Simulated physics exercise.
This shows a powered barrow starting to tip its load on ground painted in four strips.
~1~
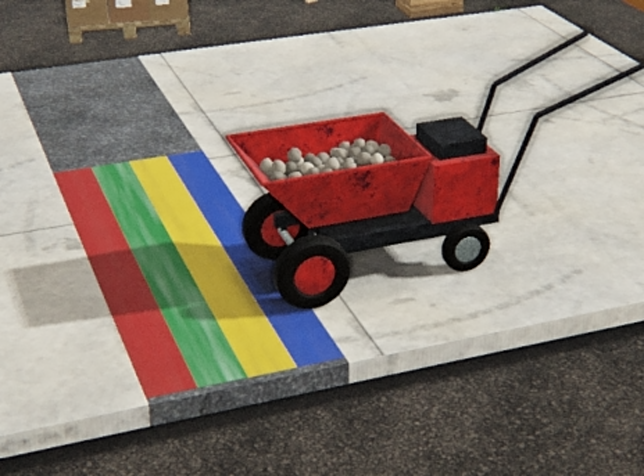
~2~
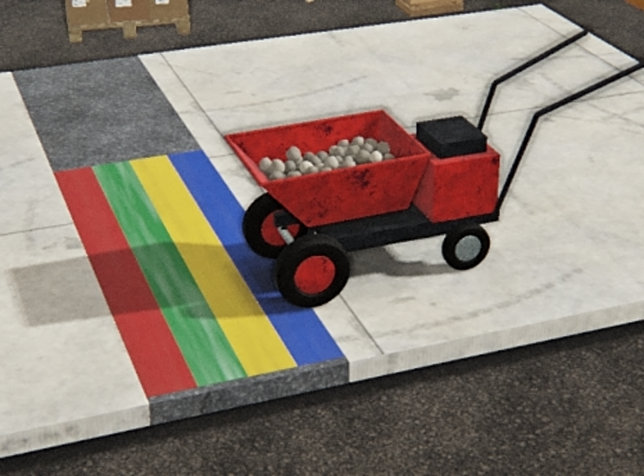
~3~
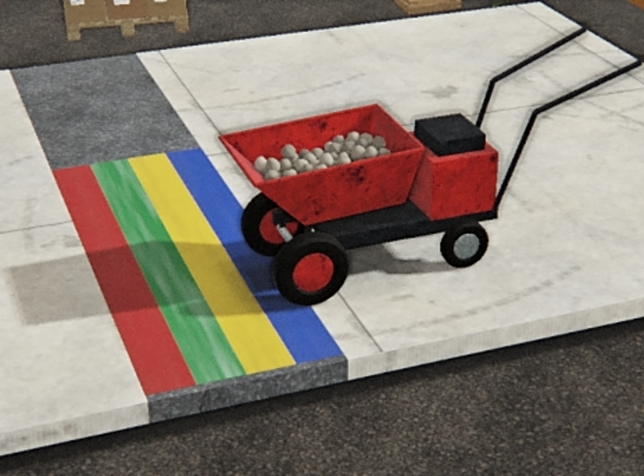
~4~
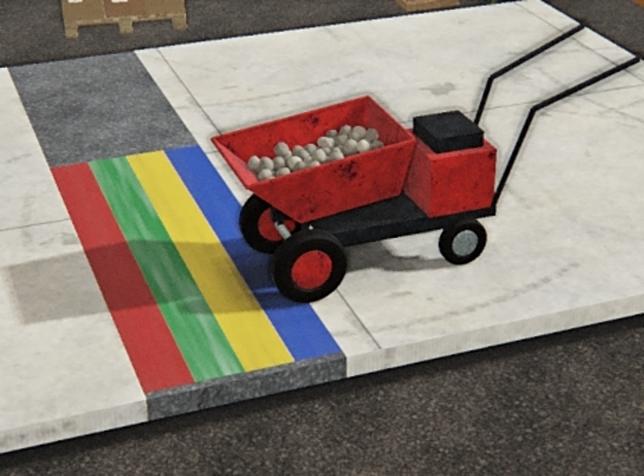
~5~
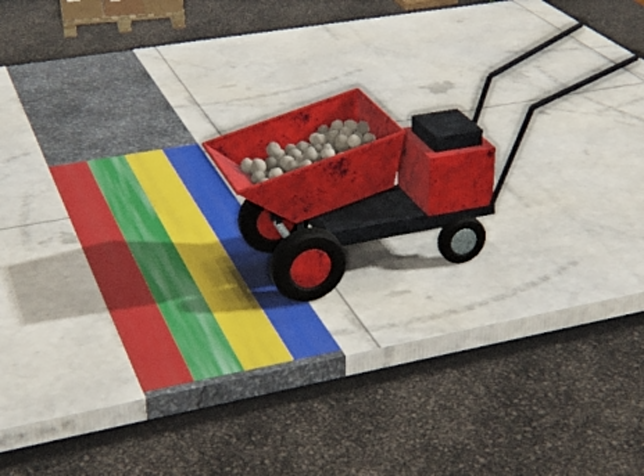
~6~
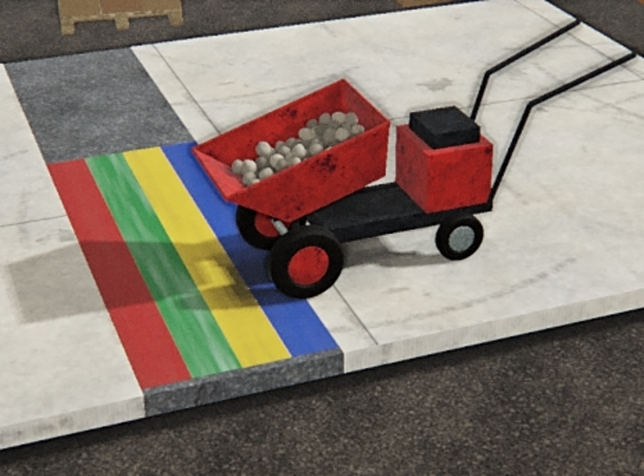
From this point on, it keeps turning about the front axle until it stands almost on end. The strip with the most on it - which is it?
That is the red strip.
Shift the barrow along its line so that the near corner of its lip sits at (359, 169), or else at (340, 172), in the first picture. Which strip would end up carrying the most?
Result, place 1: The yellow one; place 2: Yellow.
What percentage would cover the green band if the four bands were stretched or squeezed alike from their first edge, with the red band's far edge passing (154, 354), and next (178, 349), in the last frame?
Shares in order: Close to 10 %; close to 0 %.
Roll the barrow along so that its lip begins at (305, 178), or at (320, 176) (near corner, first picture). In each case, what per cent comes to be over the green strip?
Position 1 near 30 %, position 2 near 30 %.
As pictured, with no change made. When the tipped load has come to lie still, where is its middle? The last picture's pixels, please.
Resting centre, last picture - approx. (122, 293).
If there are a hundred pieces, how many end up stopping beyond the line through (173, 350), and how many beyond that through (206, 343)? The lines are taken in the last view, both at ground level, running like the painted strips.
Close to 60 and 80 per cent respectively.
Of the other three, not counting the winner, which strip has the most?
The runner-up is the green one.
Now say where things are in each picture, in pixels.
In the first picture, lip of the skip near (263, 185), level; top of the load near (349, 164), river pebbles; blue strip near (301, 331); yellow strip near (254, 340); green strip near (206, 350); red strip near (157, 359).
In the second picture, lip of the skip near (261, 185), level; top of the load near (348, 162).
In the third picture, lip of the skip near (256, 186), tipped barely; top of the load near (359, 153).
In the fourth picture, lip of the skip near (247, 188), tipped a little; top of the load near (366, 147).
In the fifth picture, lip of the skip near (238, 193), tipped a little; top of the load near (343, 142).
In the sixth picture, lip of the skip near (227, 199), tipped clearly; top of the load near (345, 134); blue strip near (295, 321); yellow strip near (248, 330); green strip near (201, 340); red strip near (152, 350).
Shortly afterwards, skip tipped steeply; the whole lot in the skip.
Next, skip tipped right over; all but a few in the skip; a little over the green strip; a little over the red strip.
Some moments later, skip tipped right over; near a quarter in the skip; near a quarter over the green strip; near a third over the red strip; near a quarter off the paint.
In the end, skip tipped right over; near a quarter in the skip; none at all over the blue strip; none at all over the yellow strip; near a quarter over the green strip; near a third over the red strip; near a third off the paint.
